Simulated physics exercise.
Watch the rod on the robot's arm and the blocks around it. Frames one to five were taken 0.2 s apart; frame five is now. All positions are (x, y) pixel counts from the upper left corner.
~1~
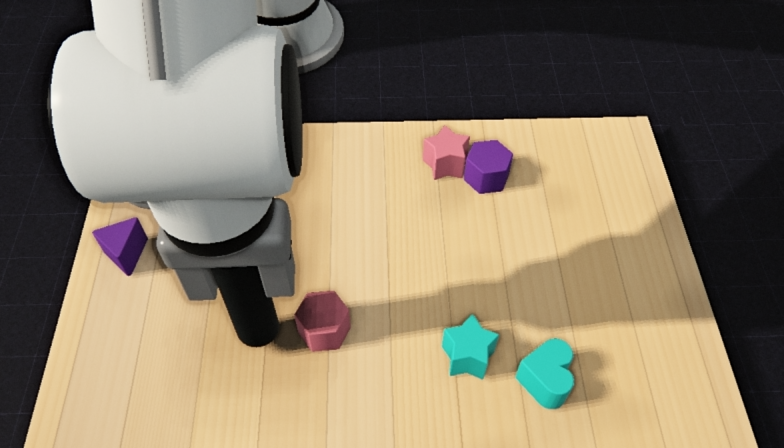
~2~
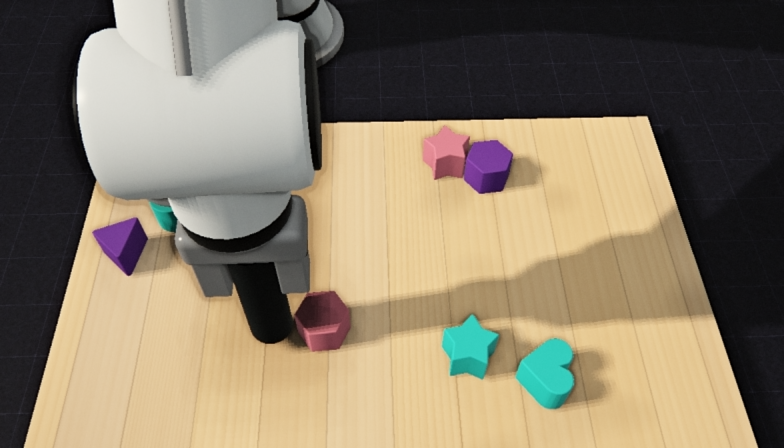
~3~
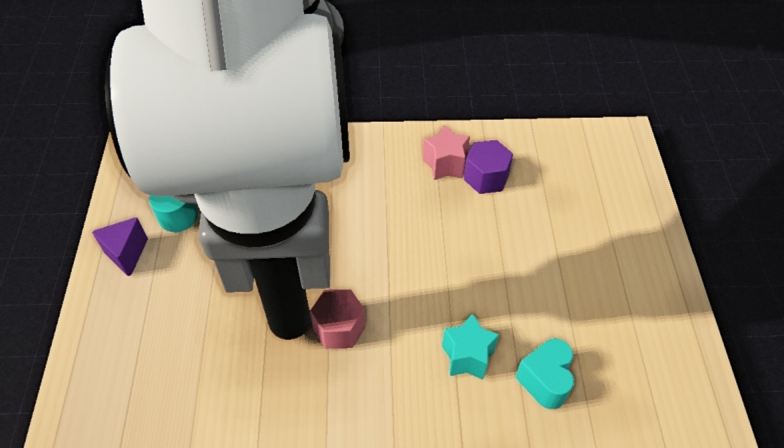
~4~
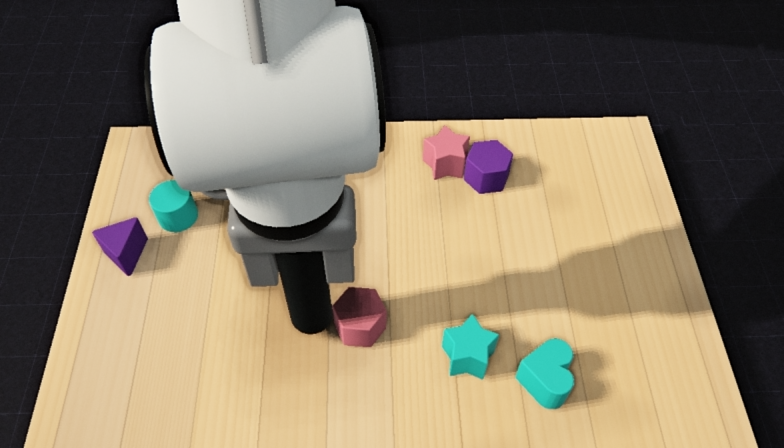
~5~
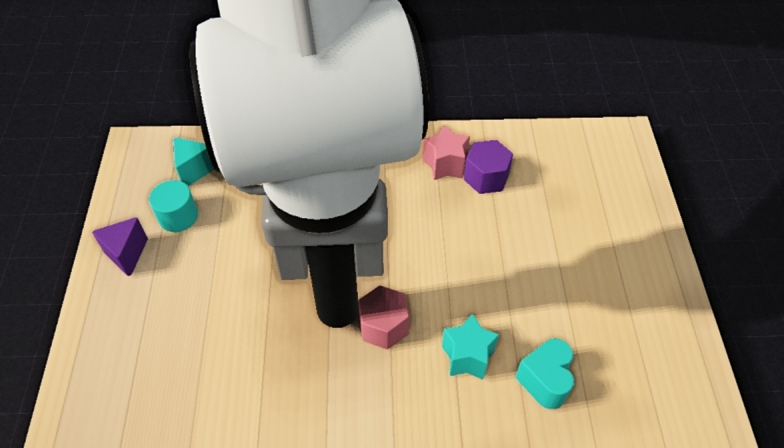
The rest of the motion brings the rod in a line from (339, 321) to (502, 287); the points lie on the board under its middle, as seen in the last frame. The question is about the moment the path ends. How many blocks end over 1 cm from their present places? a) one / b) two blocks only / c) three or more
I choose b.
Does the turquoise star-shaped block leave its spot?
I'd say yes.
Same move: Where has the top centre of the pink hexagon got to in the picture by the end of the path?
My best guess is (455, 321).
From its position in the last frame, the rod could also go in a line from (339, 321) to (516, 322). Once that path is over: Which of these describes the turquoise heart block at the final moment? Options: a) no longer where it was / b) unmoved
Choice a: No longer where it was.
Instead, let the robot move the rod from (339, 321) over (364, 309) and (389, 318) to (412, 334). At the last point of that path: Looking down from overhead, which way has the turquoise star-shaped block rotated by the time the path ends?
From overhead, anticlockwise.
On the path given first. One third of the way, rod at (396, 300); pink hexagon at (434, 314), turned 55° clockwise; turquoise star-shaped block at (476, 342).
Two thirds of the way, rod at (452, 288); pink hexagon at (455, 321), turned 85° clockwise; turquoise star-shaped block at (488, 352).
At the end, rod at (504, 277); pink hexagon at (455, 321), turned 85° clockwise; turquoise star-shaped block at (488, 352); turquoise heart block still.
